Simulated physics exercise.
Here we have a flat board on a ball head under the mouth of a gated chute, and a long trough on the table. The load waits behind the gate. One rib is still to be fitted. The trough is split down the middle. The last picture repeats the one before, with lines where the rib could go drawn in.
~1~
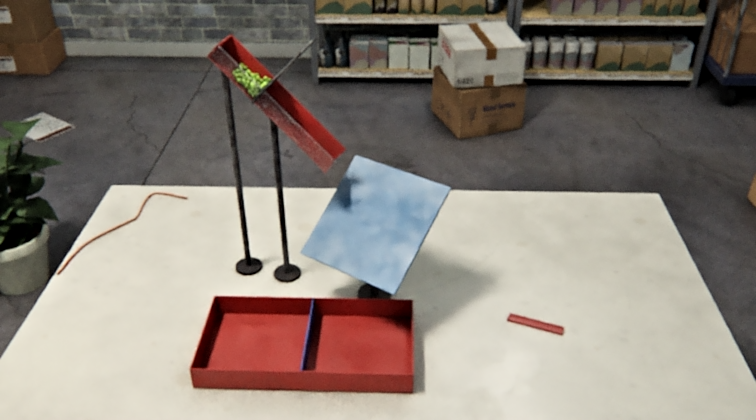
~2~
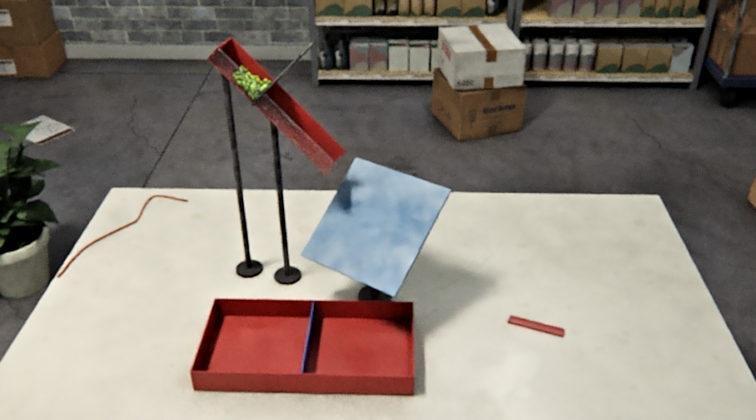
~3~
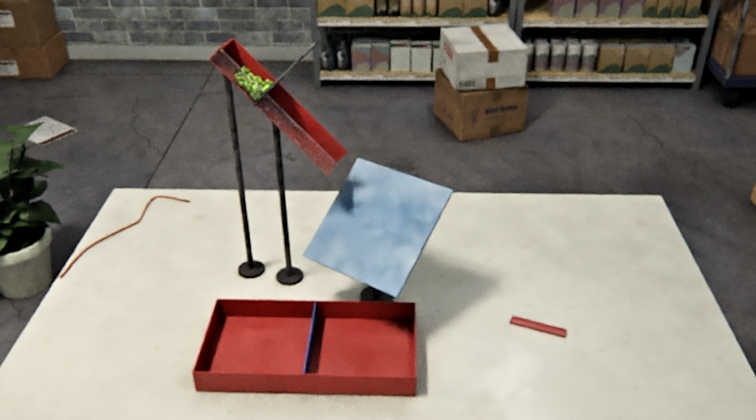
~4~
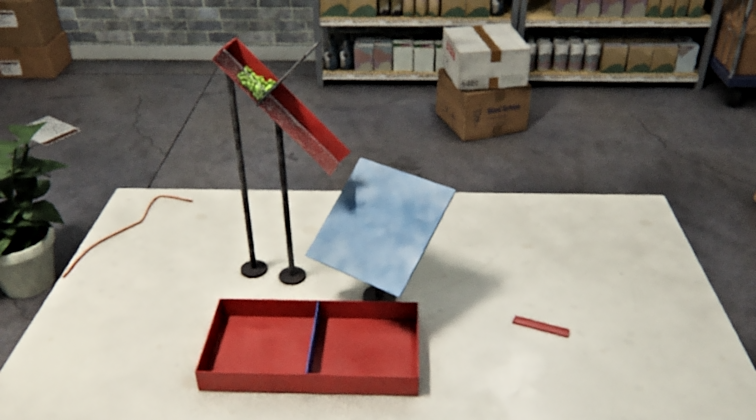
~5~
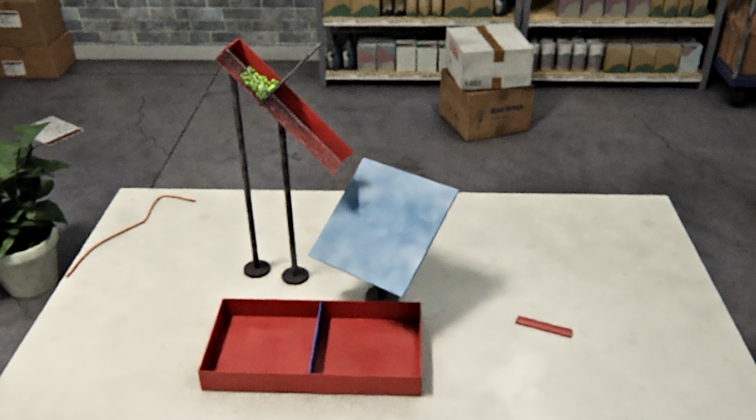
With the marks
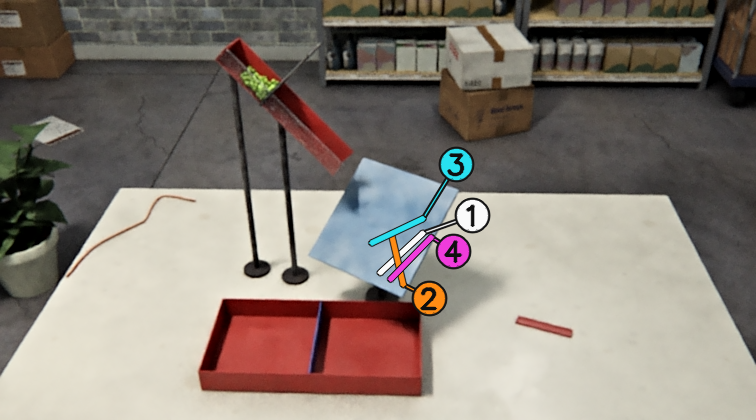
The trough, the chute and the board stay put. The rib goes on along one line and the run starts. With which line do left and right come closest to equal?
Take 3.
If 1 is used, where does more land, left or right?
Right.
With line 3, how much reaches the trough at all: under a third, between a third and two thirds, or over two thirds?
Over two thirds.
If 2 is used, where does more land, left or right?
The right half.
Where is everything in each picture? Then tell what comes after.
The first frame shows load behind the gate at (255, 80), dried peas; lip of the chute at (331, 166), sloping fairly steeply.
The second frame shows middle of the board at (374, 223), tilted fairly steeply; middle of its low edge at (346, 275); of its high edge at (402, 173).
The third frame shows front corners of the trough at (193, 372) and (415, 377); front end of its middle wall at (303, 374).
The fourth frame shows middle of the load at (260, 83); lip at (335, 168).
The fifth frame shows middle of the load at (263, 83); lip at (338, 168).
On the marked copy, line 1 from (422, 233) to (380, 272); line 2 from (391, 233) to (403, 284); line 3 from (423, 218) to (371, 243); line 4 from (431, 237) to (390, 279).
With 1, of what is caught, a small part in the left half, nearly all in the right.
With 2, of what is caught, a small part in the left half, nearly all in the right.
With 3, of what is caught, about half in the left half, about half in the right.
With 4, of what is caught, a small part in the left half, nearly all in the right.
